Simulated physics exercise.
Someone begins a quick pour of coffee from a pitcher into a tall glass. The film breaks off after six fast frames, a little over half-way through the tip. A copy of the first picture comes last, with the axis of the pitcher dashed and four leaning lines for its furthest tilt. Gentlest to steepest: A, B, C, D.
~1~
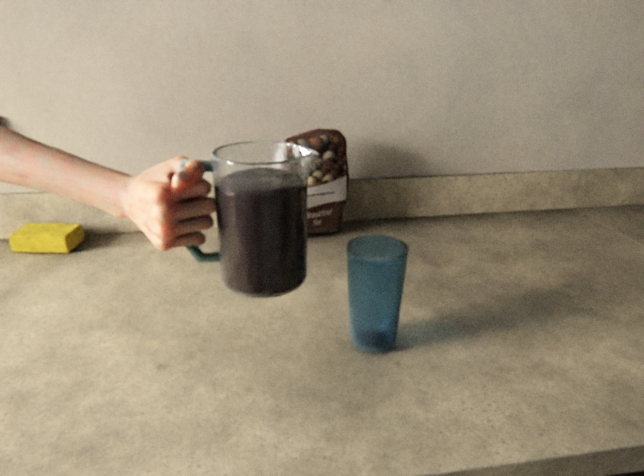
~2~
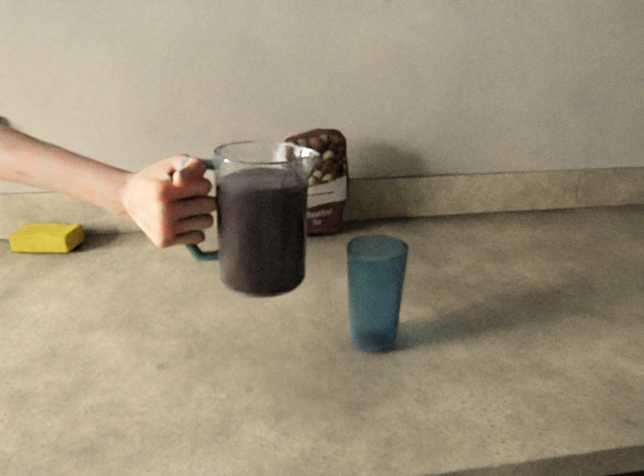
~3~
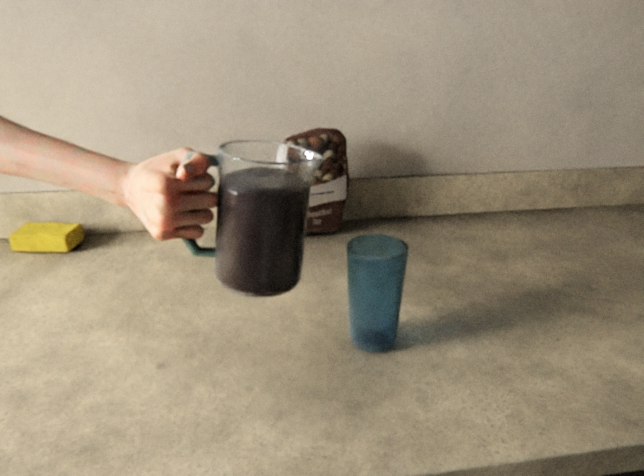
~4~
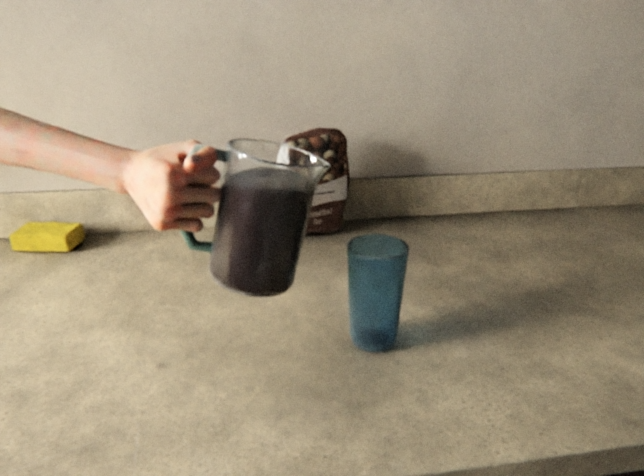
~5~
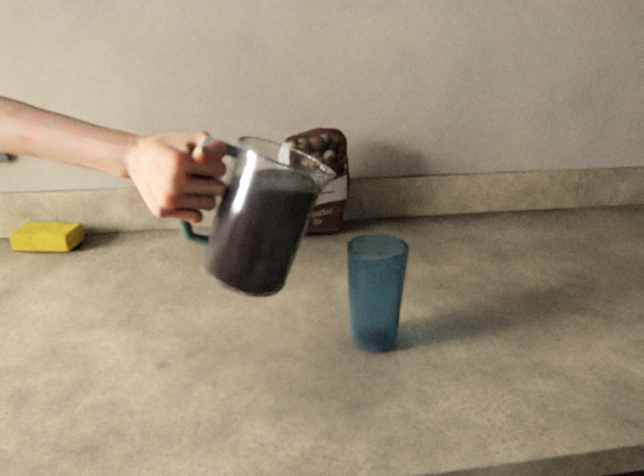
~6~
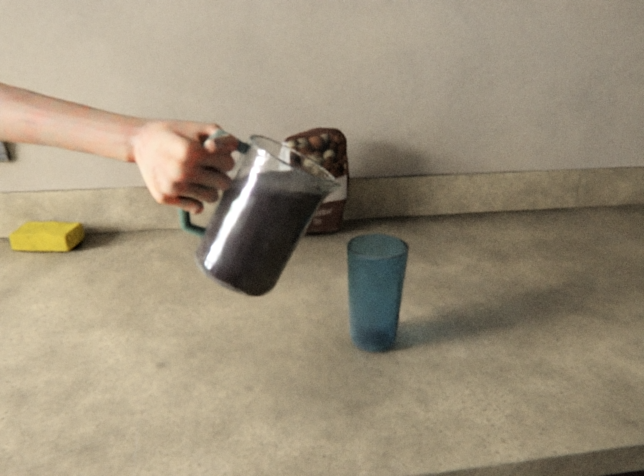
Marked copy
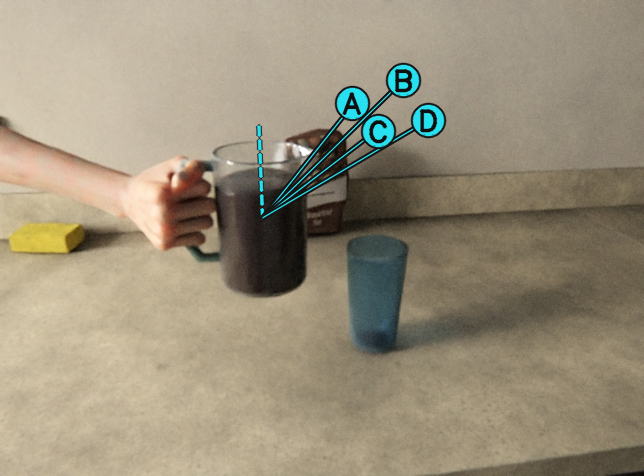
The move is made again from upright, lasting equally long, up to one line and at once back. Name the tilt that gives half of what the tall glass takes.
The best tilt is D.
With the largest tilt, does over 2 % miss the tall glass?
No.
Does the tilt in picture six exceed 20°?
Yes.
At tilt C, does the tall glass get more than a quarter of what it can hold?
Yes, it does.
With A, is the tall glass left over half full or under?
Under half.
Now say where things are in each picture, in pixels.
The first picture shows upright, lip at (316, 153); rim of the tall glass round (378, 246); nothing has left yet.
The second picture shows upright, lip at (317, 154); nothing has left yet.
The third picture shows tipped about 6°, lip at (322, 158); nothing has left yet.
The fourth picture shows tipped about 12°, lip at (328, 164); nothing has left yet.
The fifth picture shows tipped about 20°, lip at (334, 173); nothing has left yet.
The sixth picture shows tipped about 28°, lip at (339, 183); nothing has left yet.
On the marked copy, A at (342, 117); B at (390, 92); C at (363, 140); D at (414, 128).
With A, the tall glass ends with about 10 % of what it can hold.
With B, the tall glass ends with about 19 % of what it can hold.
With C, the tall glass ends with about 32 % of what it can hold.
With D, the tall glass ends with about 48 % of what it can hold.
